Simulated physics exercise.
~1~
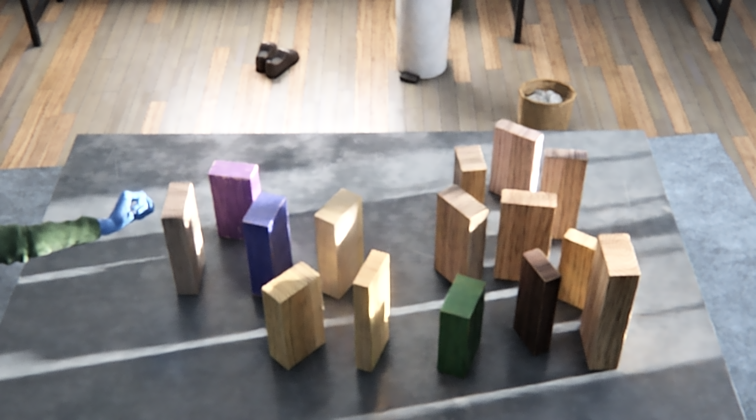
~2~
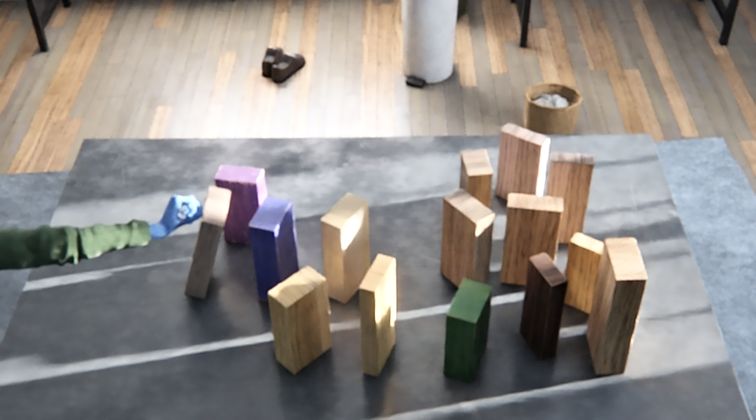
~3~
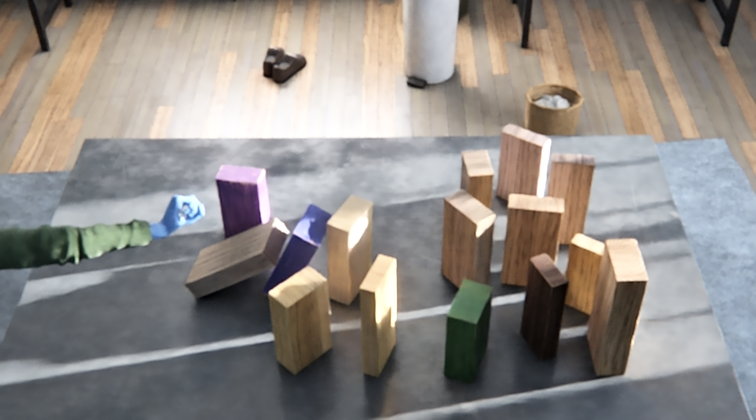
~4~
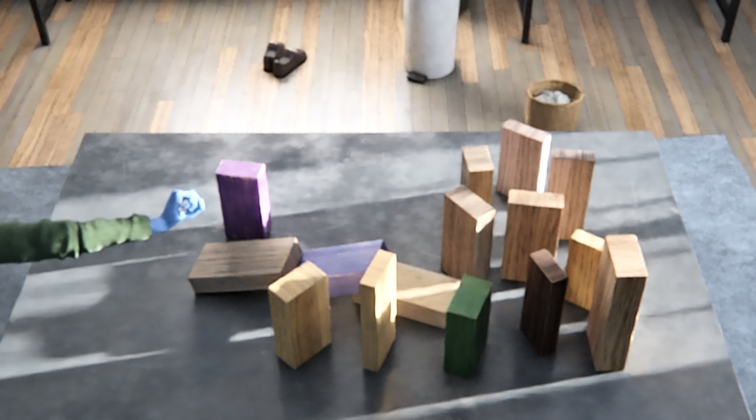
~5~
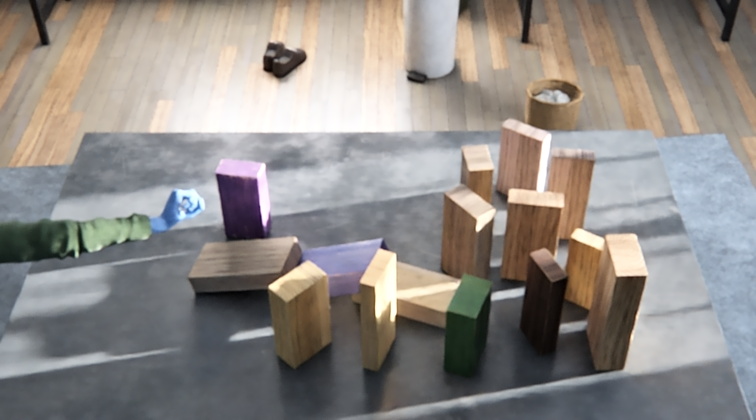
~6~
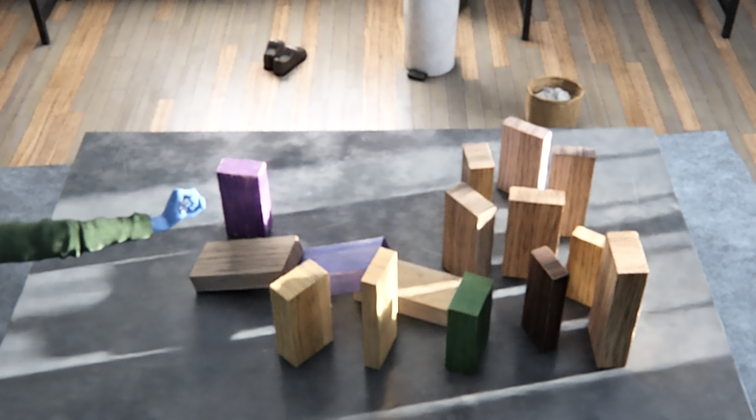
A gloved hand tips a wooden block rightward, toppling the blue and a pale one.
